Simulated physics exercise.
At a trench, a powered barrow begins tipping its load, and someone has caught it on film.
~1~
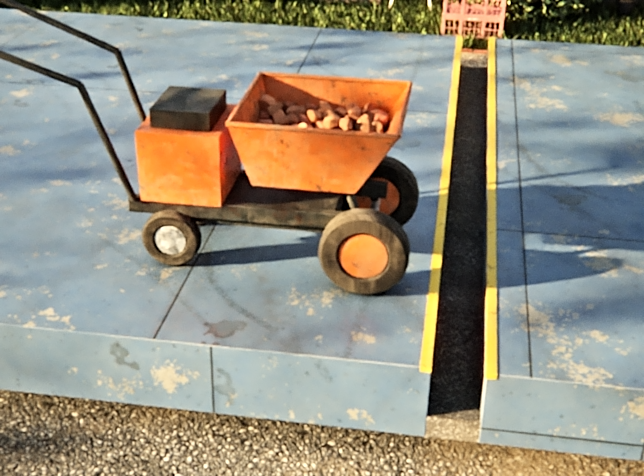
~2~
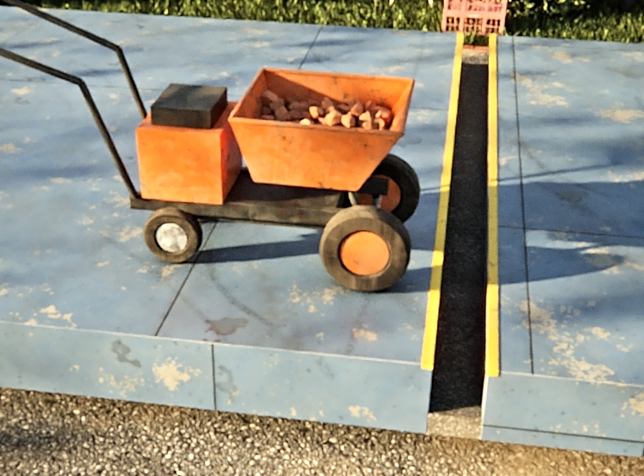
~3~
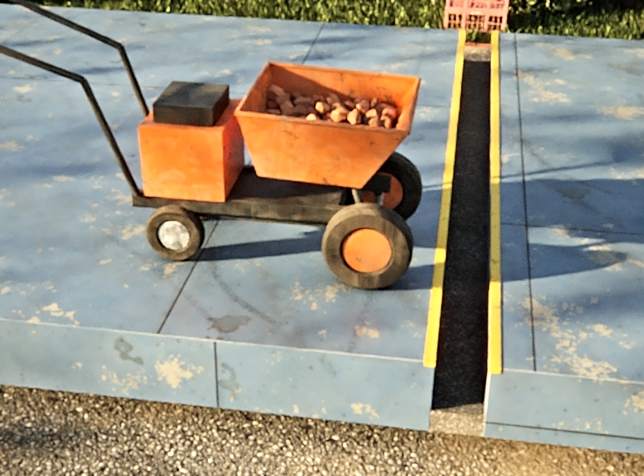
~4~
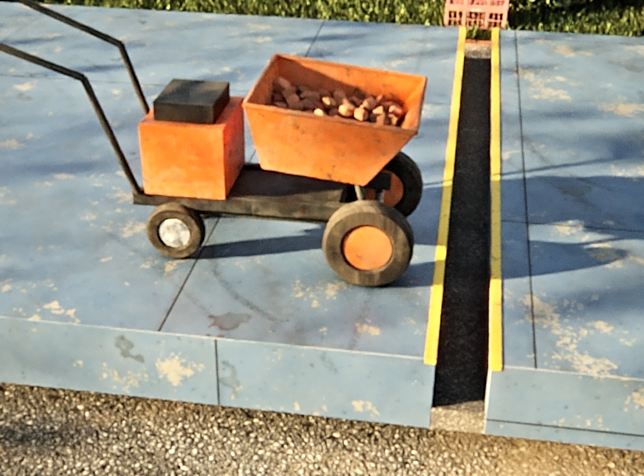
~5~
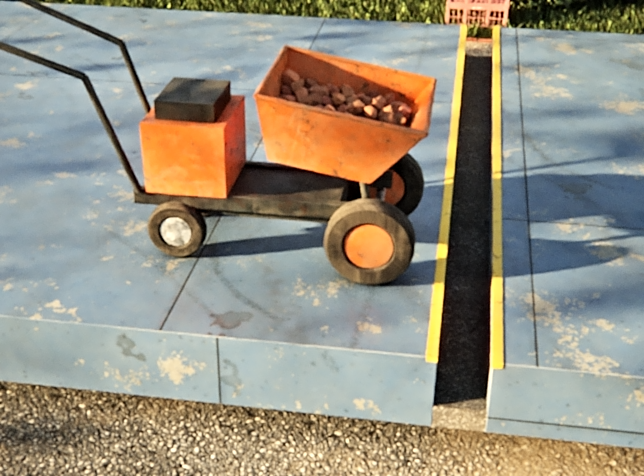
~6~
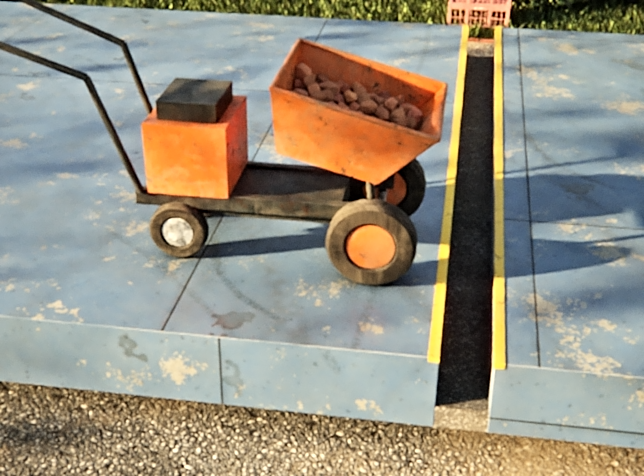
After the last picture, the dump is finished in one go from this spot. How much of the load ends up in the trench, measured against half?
The load will chiefly settle outside the trench.
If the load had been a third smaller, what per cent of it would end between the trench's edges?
Roughly 0 in a hundred.
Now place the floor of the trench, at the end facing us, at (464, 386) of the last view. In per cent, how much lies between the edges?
Estimate: Approx. 10 per cent.
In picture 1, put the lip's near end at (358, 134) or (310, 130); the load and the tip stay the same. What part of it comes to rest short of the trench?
0 % then 10 %.
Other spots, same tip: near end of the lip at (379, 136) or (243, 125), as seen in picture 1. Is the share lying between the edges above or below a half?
So the first stop would give short of the halfway mark, while the second would give short of the halfway mark.
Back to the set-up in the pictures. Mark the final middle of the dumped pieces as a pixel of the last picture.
Around (544, 258), give or take.
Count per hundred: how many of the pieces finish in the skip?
15 per cent, roughly.
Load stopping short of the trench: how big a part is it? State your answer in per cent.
About 0 %.
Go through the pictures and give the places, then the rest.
Lip of the skip near (398, 137), level; top of the load near (321, 128), lumps of rubble; first edge of the trench near (430, 326); far edge near (492, 332), the trench under half as wide as the skip, and about as deep as wide, in the first frame.
Lip of the skip near (401, 134), level; top of the load near (323, 125), in the second frame.
Lip of the skip near (408, 133), tipped barely; top of the load near (329, 121), in the third frame.
Lip of the skip near (415, 133), tipped a little; top of the load near (318, 107), in the fourth frame.
Lip of the skip near (425, 135), tipped a little; top of the load near (314, 101), in the fifth frame.
Lip of the skip near (438, 140), tipped a little; top of the load near (326, 97); first edge of the trench near (438, 316); far edge near (500, 322), in the sixth frame.
Shortly afterwards, skip tipped steeply; the whole lot in the skip.
Next, skip tipped right over; all but a few in the skip; a little beyond it; only a few falling.
Some moments later, skip tipped right over; near a quarter in the skip; only a few in or heaped over the trench; the bulk beyond it.
In the end, skip tipped right over; a little in the skip; a little in or heaped over the trench; the bulk beyond it.
